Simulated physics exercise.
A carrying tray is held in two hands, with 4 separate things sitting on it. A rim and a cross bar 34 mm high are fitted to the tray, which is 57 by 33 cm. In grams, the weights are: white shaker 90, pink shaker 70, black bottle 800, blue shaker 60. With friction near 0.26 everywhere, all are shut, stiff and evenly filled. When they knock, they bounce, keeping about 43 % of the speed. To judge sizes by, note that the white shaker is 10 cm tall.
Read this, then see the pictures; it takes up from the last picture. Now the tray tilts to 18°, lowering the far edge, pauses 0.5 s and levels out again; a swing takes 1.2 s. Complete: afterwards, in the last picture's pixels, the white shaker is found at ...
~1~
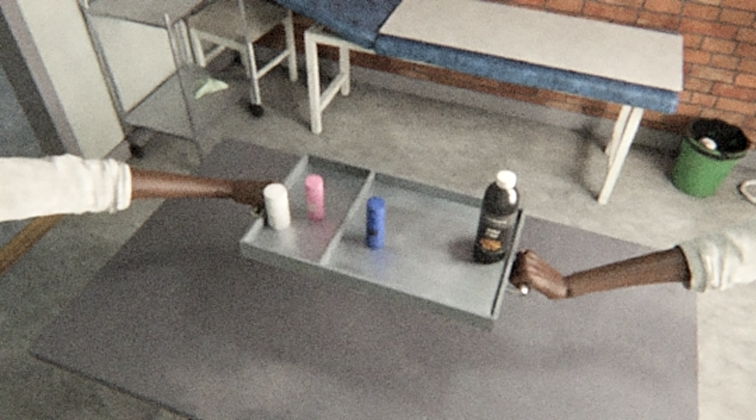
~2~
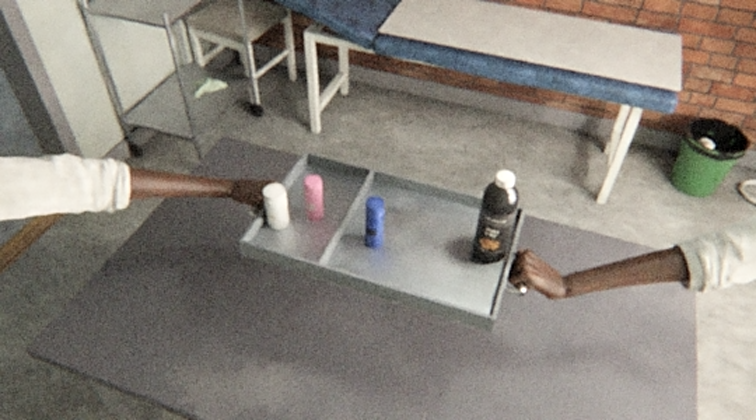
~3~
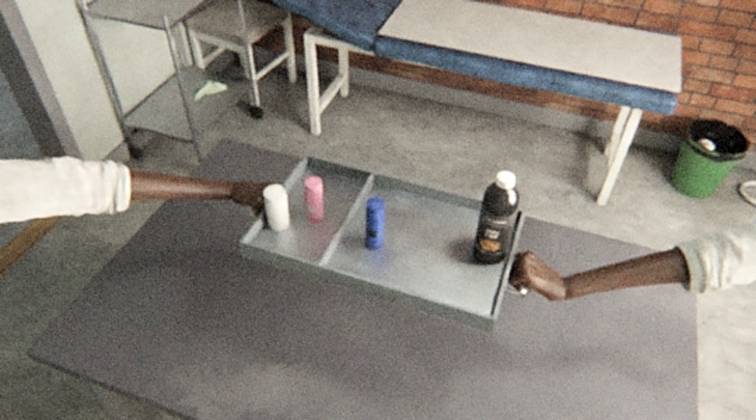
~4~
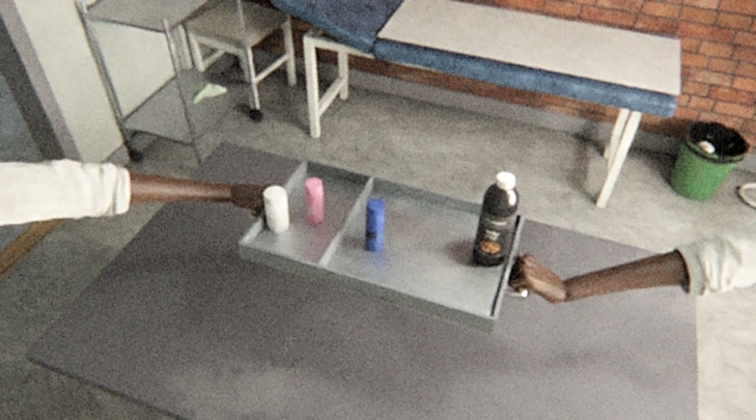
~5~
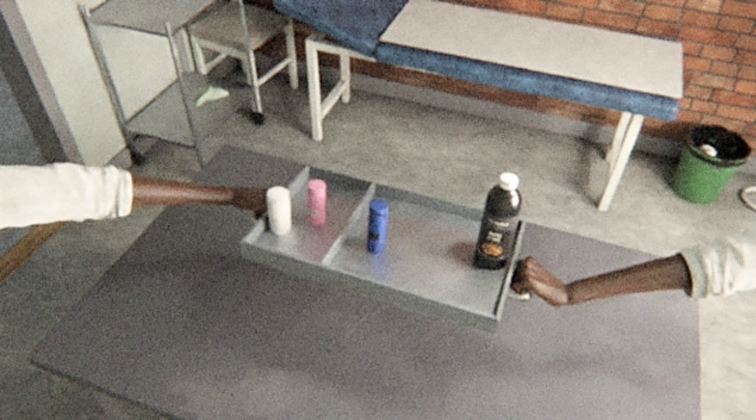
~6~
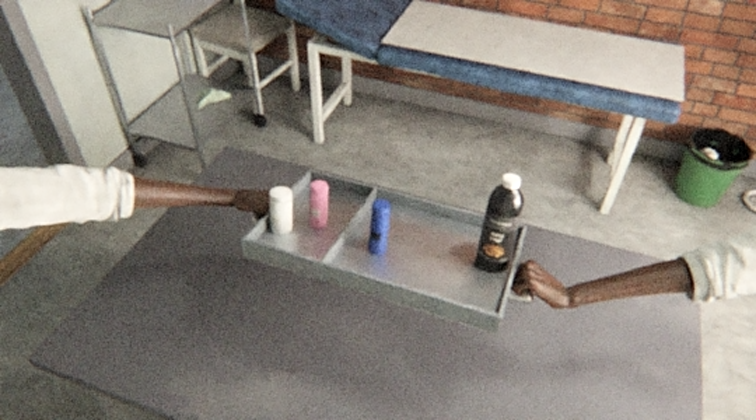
... about (316, 166).
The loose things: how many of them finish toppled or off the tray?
Total count: 3.
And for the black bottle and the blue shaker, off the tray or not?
Result: Black bottle goes out of bounds, blue shaker goes out of bounds.
Then, 1.20 s past the last view, tilt 18°, far edge down; white shaker shifted 20 cm near (318, 177); blue shaker tipped 37° against what carries it; pink shaker tipped 17° against what carries it.
Then, 1.90 s past the last view, tilt 3°, far edge down; black bottle and blue shaker now off the tray; white shaker shifted 20 cm near (316, 168); pink shaker tipped 69° against what carries it.
Finally, off the tray, black bottle and blue shaker; on their side or leaning hard on the tray, pink shaker; not toppled but over 5 cm from the start, white shaker. Final places as that camera would see them, white shaker near (316, 166).
